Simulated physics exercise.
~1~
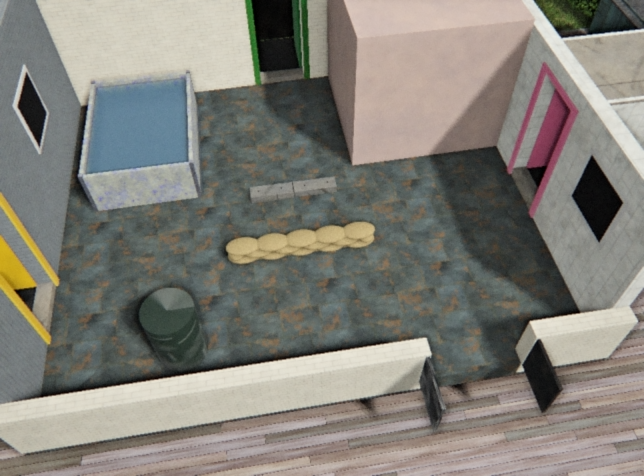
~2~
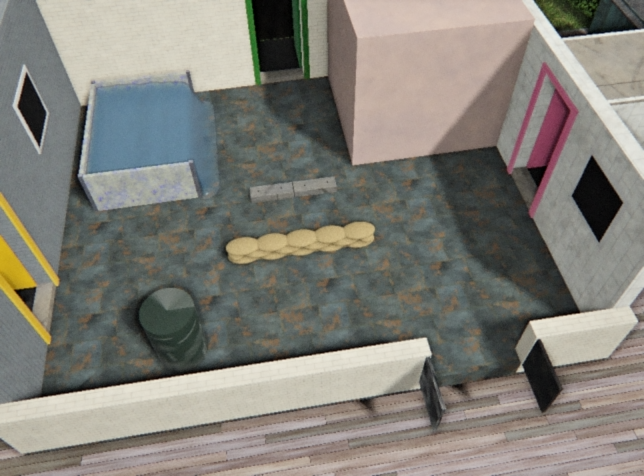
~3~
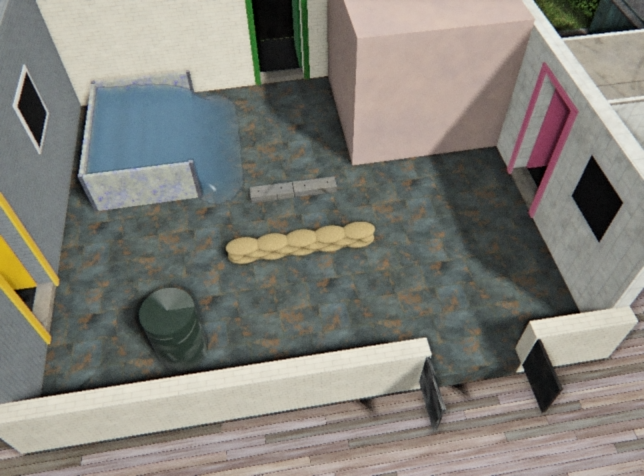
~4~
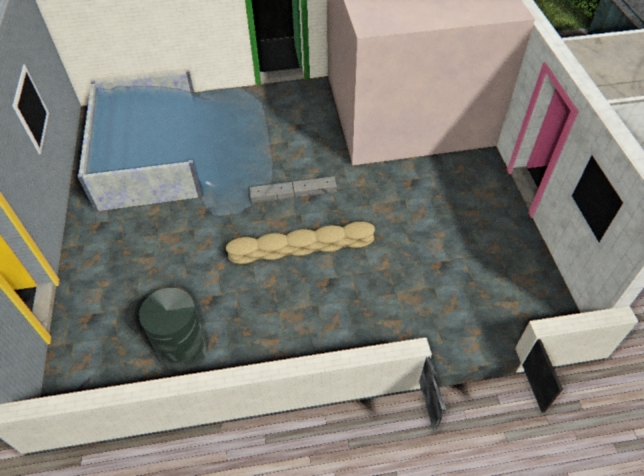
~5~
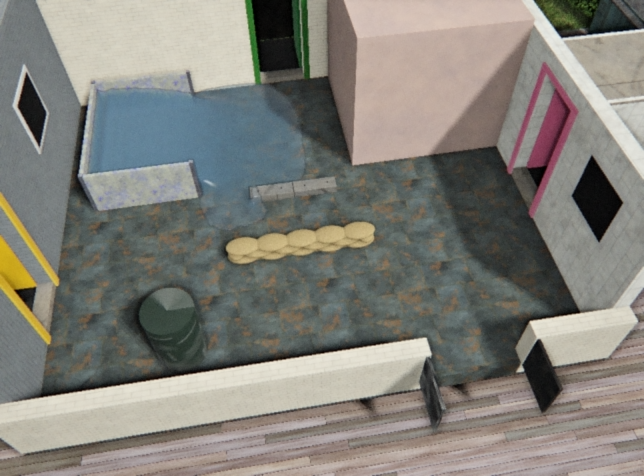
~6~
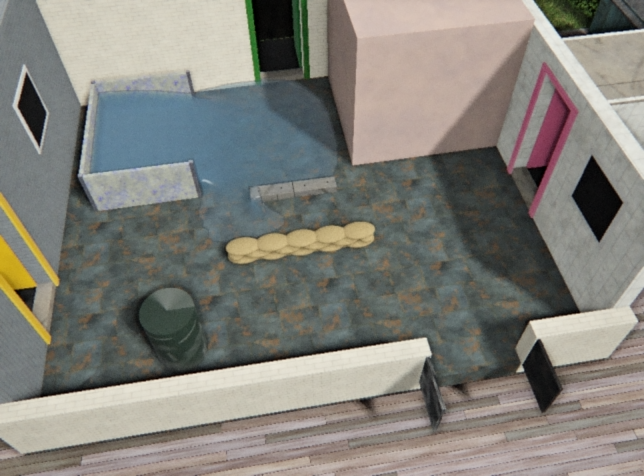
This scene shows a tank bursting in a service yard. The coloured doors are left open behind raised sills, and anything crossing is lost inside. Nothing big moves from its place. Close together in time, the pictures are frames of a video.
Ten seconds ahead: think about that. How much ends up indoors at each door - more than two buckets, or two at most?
Indoors: Yellow door, two at most; pink door, two at most; green door, more than two.
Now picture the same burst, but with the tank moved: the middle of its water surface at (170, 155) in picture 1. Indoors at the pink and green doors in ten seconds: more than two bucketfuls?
I'd say pink door crosses the threshold while green door crosses the threshold.
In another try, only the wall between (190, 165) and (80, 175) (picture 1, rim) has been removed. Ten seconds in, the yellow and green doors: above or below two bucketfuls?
So the yellow one breaks the limit and the green one doesn't reach it.
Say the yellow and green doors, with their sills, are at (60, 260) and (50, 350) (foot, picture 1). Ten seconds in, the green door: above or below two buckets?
My guess is that the green door does not reach it by then.
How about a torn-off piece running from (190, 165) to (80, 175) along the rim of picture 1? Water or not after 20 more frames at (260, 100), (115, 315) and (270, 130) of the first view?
Sequence of results: Missed by the flood, reached by the flood, missed by the flood.
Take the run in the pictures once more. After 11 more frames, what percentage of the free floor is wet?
That comes to about 45 per cent.
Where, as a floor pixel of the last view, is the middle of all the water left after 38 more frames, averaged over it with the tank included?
Roughly (243, 187).
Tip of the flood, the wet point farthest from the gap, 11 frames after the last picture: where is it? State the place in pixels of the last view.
Estimated pixel: (524, 221).
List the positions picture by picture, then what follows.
In the first frame, still water in the tank at (140, 124).
In the second frame, water pours out at (193, 137) and has run to (199, 102).
In the third frame, the front is at (214, 97), out from the gap at (194, 139).
In the fourth frame, water pours out at (194, 140) and has run to (234, 89).
In the fifth frame, water pours out at (194, 141) and has run to (263, 85).
In the sixth frame, the front is at (331, 170), out from the gap at (194, 141).
A moment on, water covers 30 % of the floor; the yellow door not reached, the pink door not reached, the green door wet at the sill, nothing in.
Next, water covers 45 % of the floor; the yellow door not reached, the pink door wet at the sill, nothing in, the green door over two buckets in.
Then, water covers 55 % of the floor; the yellow door not reached, the pink door wet at the sill, nothing in, the green door far over two buckets in.
Later, water covers 80 % of the floor; the yellow door wet at the sill, nothing in, the pink door wet at the sill, nothing in, the green door far over two buckets in.
In the end, water covers 90 % of the floor; the yellow door wet at the sill, nothing in, the pink door wet at the sill, nothing in, the green door far over two buckets in.
